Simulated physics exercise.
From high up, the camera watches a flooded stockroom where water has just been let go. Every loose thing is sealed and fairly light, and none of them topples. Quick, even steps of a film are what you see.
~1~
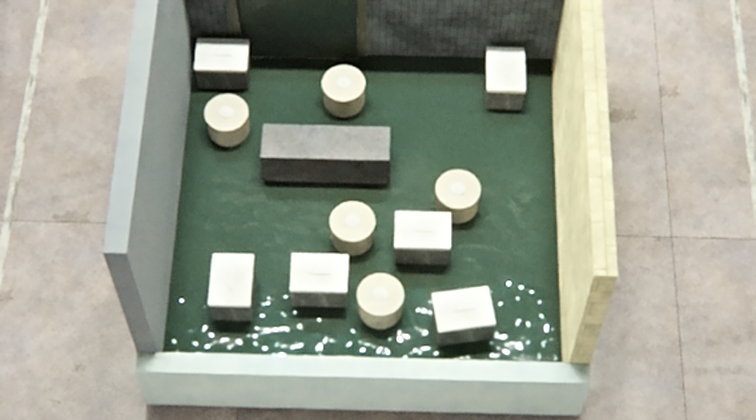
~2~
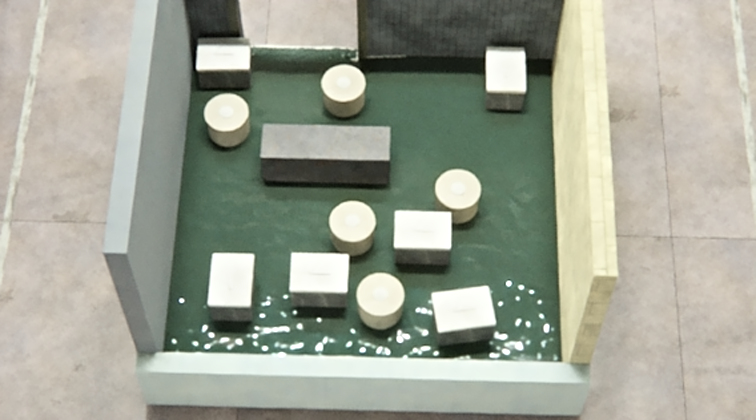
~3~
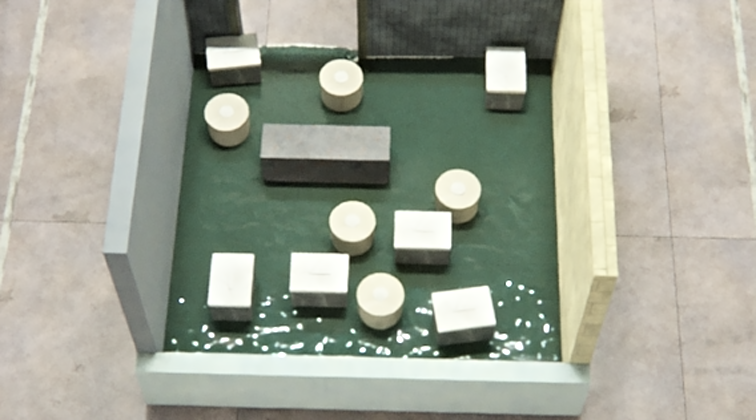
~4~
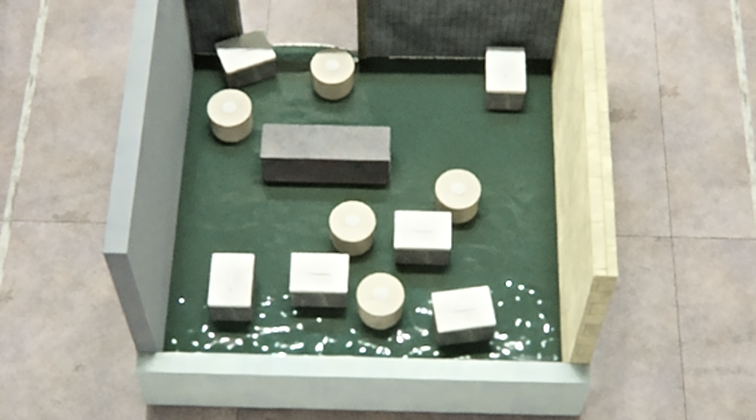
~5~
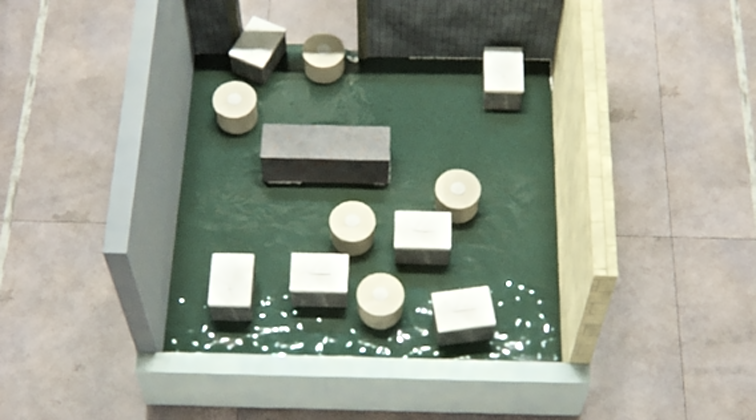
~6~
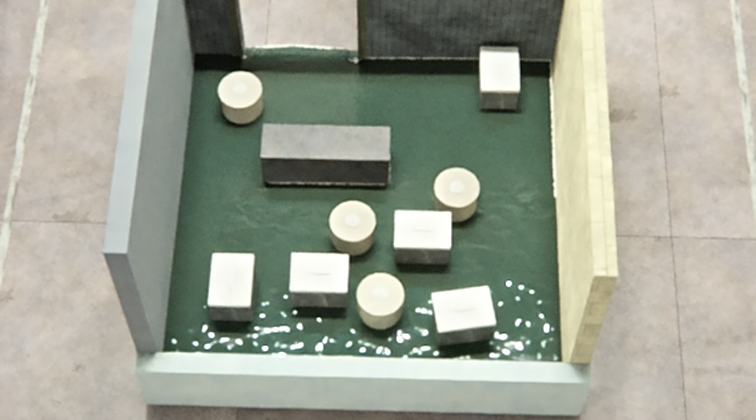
At first, pale boxes and round tubs float almost still around a long dark block in a walled pool of green water, and a gap opens in the back wall. The back-left box turns and drifts right as a nearby tub drifts back; both leave through the gap, while another tub edges after them.
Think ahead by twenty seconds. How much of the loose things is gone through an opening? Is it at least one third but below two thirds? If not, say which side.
Yes.
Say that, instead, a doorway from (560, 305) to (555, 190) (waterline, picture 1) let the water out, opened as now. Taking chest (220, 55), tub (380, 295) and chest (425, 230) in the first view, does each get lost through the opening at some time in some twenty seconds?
One by one: Held indoors; exits; exits.
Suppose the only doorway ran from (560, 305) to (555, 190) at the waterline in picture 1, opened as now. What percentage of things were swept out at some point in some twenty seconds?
Near 70 in a hundred.
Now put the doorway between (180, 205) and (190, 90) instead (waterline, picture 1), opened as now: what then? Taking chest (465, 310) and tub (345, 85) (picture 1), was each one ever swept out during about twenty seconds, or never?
First one: Never leaves; second one: Leaves the room.
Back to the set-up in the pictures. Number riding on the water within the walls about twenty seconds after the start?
That would be 4.
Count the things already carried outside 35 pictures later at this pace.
Tally: 6.
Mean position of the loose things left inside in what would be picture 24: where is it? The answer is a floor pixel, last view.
Roughly at (356, 211).
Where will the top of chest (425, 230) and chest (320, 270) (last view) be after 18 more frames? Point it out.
Tops end up close to (427, 150) and (305, 243) respectively.
A moment on, 3 of 11 are out; 8 afloat.
Next, 3 of 11 are out; 8 afloat.
Later, 6 of 11 are out; 5 afloat.
In the end, 7 of 11 are out; 4 afloat.
